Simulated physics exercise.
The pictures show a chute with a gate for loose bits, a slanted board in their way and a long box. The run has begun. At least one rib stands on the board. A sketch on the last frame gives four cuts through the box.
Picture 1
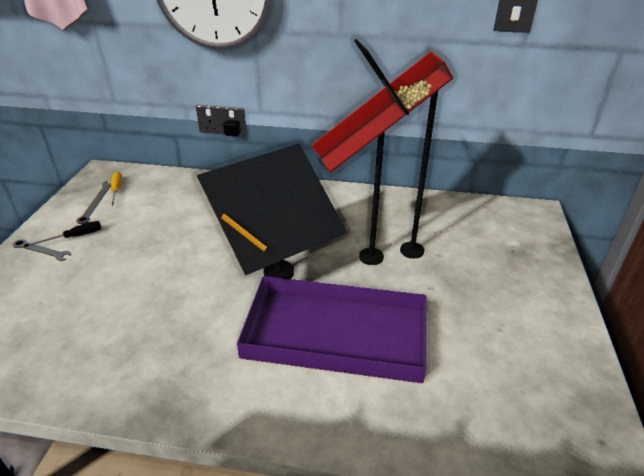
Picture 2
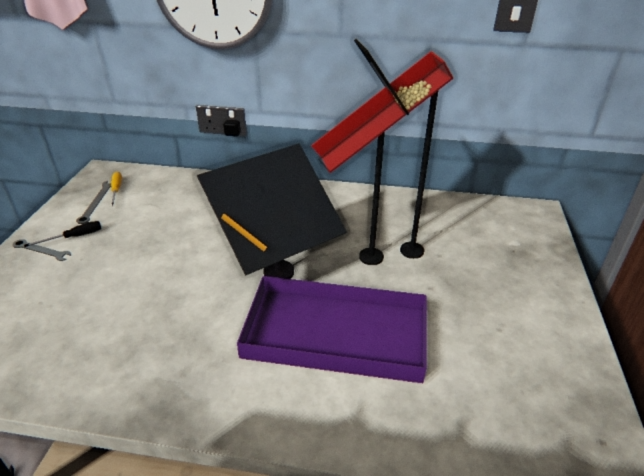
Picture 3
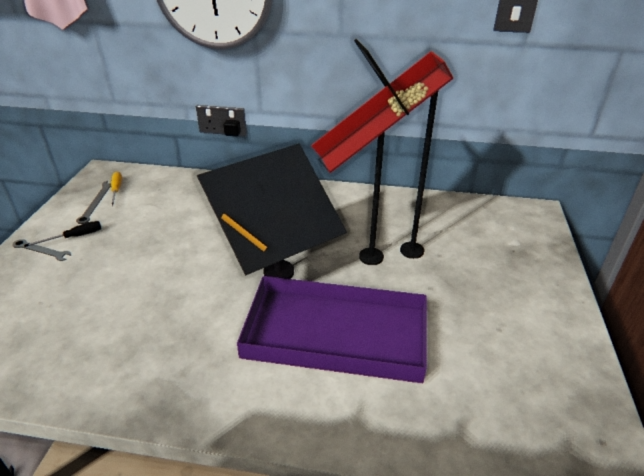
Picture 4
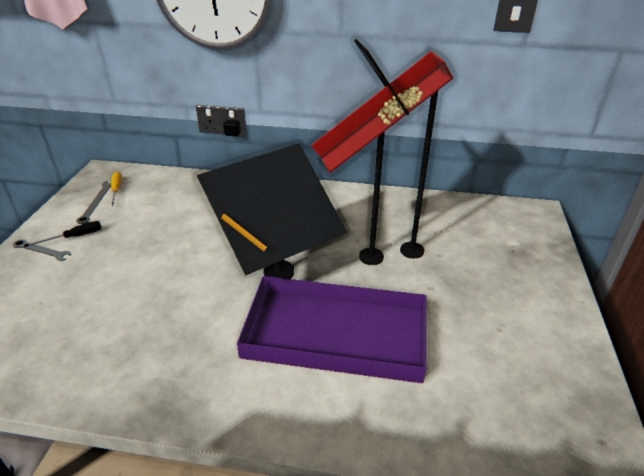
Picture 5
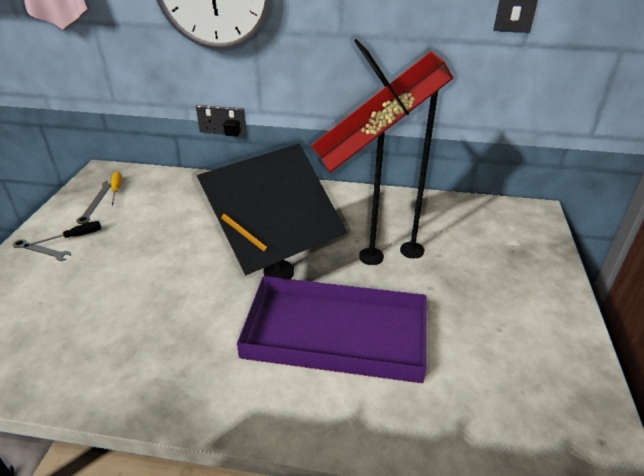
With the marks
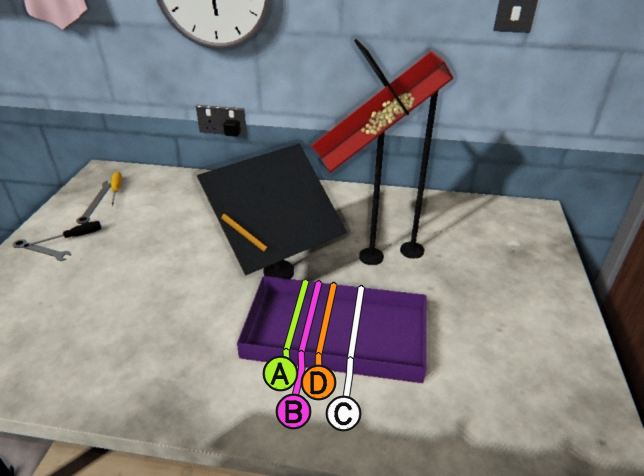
On a workbench, pale bits slide partway down a red chute above a dark board.
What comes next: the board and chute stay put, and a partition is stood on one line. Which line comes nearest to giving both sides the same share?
Best: A.
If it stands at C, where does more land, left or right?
The left side.
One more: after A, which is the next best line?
Here it is line B.
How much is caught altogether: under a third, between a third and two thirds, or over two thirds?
It is over two thirds.
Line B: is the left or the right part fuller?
More lands on the left.
On the marked copy, line A crosses the front rim at (286, 350); line B crosses the front rim at (301, 352); line C crosses the front rim at (350, 358); line D crosses the front rim at (318, 354).
With A, of what is caught, about half on the left of the divider, about half on the right.
With B, of what is caught, most on the left of the divider, about a quarter on the right.
With C, of what is caught, all on the left of the divider, none on the right.
With D, of what is caught, nearly all on the left of the divider, a small part on the right.
